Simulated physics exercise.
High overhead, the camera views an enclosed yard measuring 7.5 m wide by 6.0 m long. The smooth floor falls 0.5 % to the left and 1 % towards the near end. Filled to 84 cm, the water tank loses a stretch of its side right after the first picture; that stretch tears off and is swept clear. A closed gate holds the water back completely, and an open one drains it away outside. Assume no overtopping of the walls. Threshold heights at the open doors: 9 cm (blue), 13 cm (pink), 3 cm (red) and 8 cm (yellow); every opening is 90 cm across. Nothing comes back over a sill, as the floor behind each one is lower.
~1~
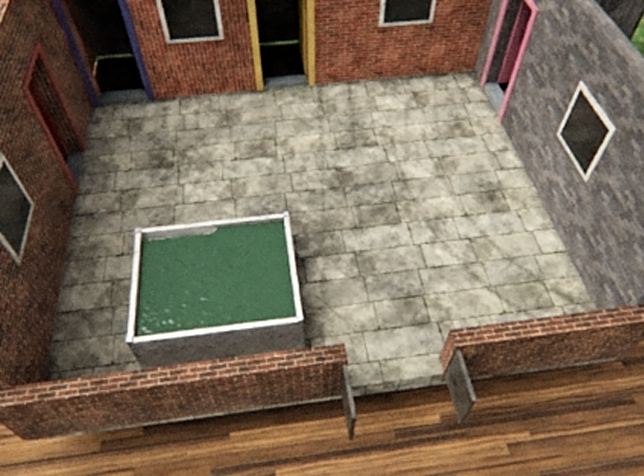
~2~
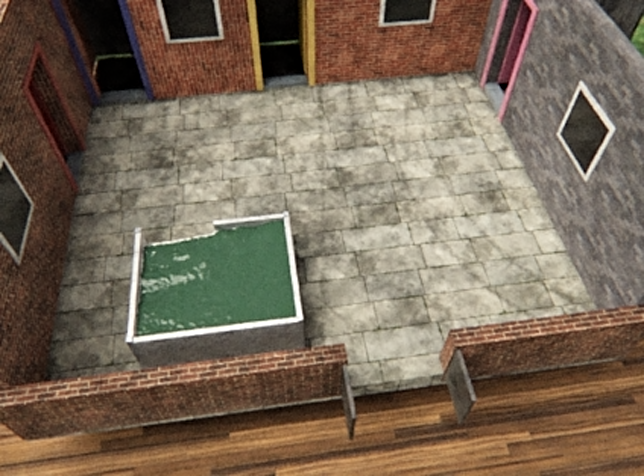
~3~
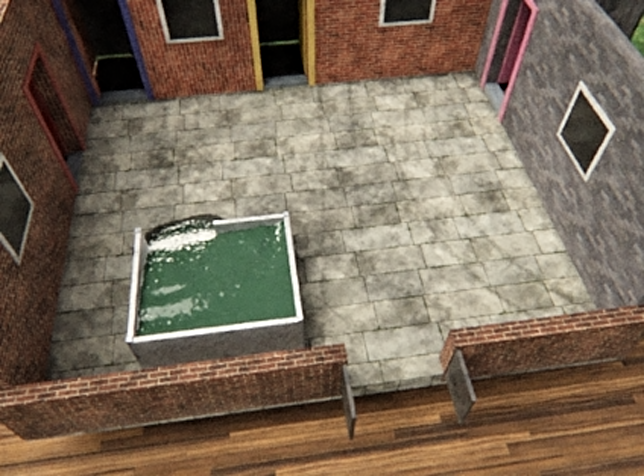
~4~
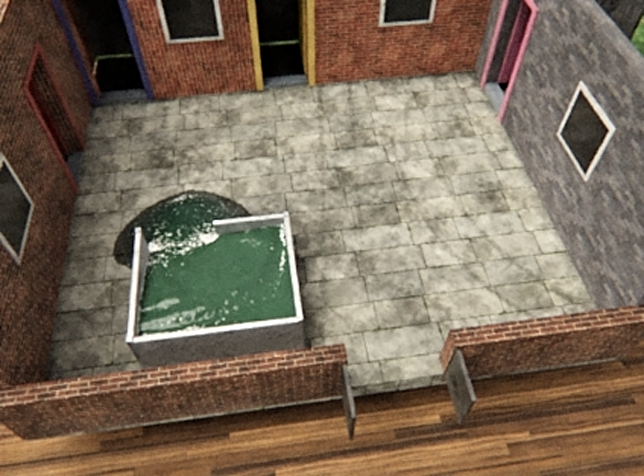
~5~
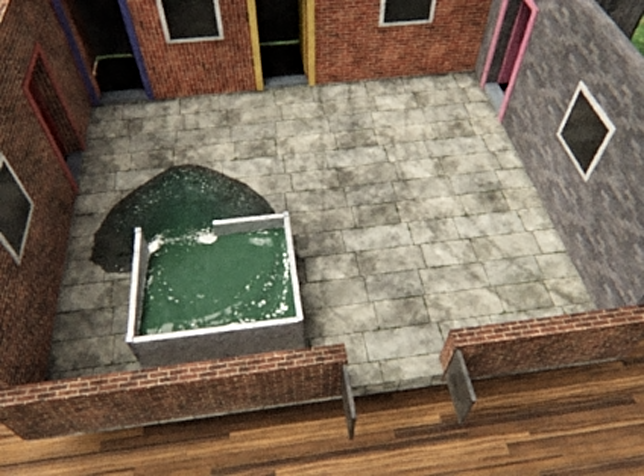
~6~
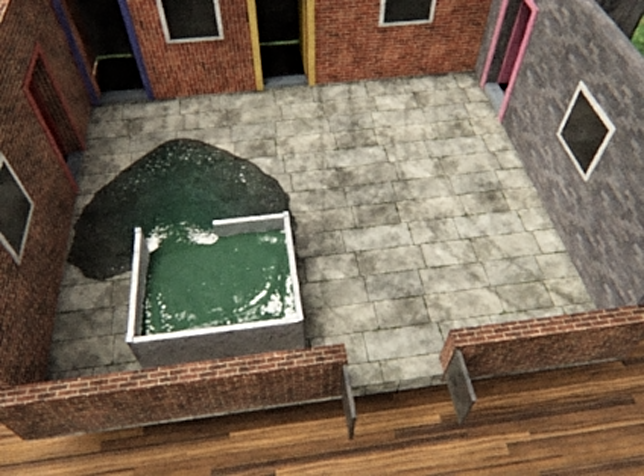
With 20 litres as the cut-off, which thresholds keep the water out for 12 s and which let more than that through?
Outcome: The blue door lets in more than the cap; the pink door lets in less than the cap; the red door lets in more than the cap; the yellow door lets in more than the cap.
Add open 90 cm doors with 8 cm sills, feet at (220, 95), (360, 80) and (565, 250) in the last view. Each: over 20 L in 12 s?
In that order: Above, under, below.
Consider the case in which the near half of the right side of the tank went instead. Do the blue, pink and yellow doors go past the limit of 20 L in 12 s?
Then: Blue short of it, pink short of it, yellow short of it.
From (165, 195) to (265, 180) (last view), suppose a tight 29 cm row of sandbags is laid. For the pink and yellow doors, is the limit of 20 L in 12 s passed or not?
Note - pink: Limit held; yellow: Limit held.
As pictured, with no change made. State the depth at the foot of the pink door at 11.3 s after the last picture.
Roughly 3.0 cm deep.
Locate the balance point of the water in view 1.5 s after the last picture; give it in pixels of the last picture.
About (201, 224).
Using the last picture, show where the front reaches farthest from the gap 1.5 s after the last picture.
(335, 84).
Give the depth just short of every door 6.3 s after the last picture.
Centimetres: Blue 9 / pink 8 / red 10 / yellow 7.
Then, 0.7 s after the last picture water covers 35 % of the floor and is deepest (38 cm) near (175, 257); blue door 15 cm at the sill, 4 L in, pink door not reached, red door 14 cm at the sill, 5 L in, yellow door not reached.
Then, 1.5 s after the last picture water covers 35 % of the floor and is deepest (45 cm) near (92, 106); blue door 32 cm at the sill, 77 L in, pink door not reached, red door 12 cm at the sill, 55 L in, yellow door 16 cm at the sill, 6 L in.
Then, 2.8 s after the last picture water covers 45 % of the floor and is deepest (26 cm) near (85, 145); blue door 21 cm at the sill, 228 L in, pink door not reached, red door 9 cm at the sill, 100 L in, yellow door 11 cm at the sill, 31 L in.
Then, 6.3 s after the last picture water covers 70 % of the floor and is deepest (10 cm) near (78, 189); blue door 9 cm at the sill, 295 L in, pink door 8 cm at the sill, 0 L in, red door 10 cm at the sill, 247 L in, yellow door 7 cm at the sill, 38 L in.
Then, 11.3 s after the last picture water covers 100 % of the floor and is deepest (10 cm) near (311, 374); blue door 4 cm at the sill, 296 L in, pink door 3 cm at the sill, 0 L in, red door 6 cm at the sill, 313 L in, yellow door 3 cm at the sill, 38 L in.
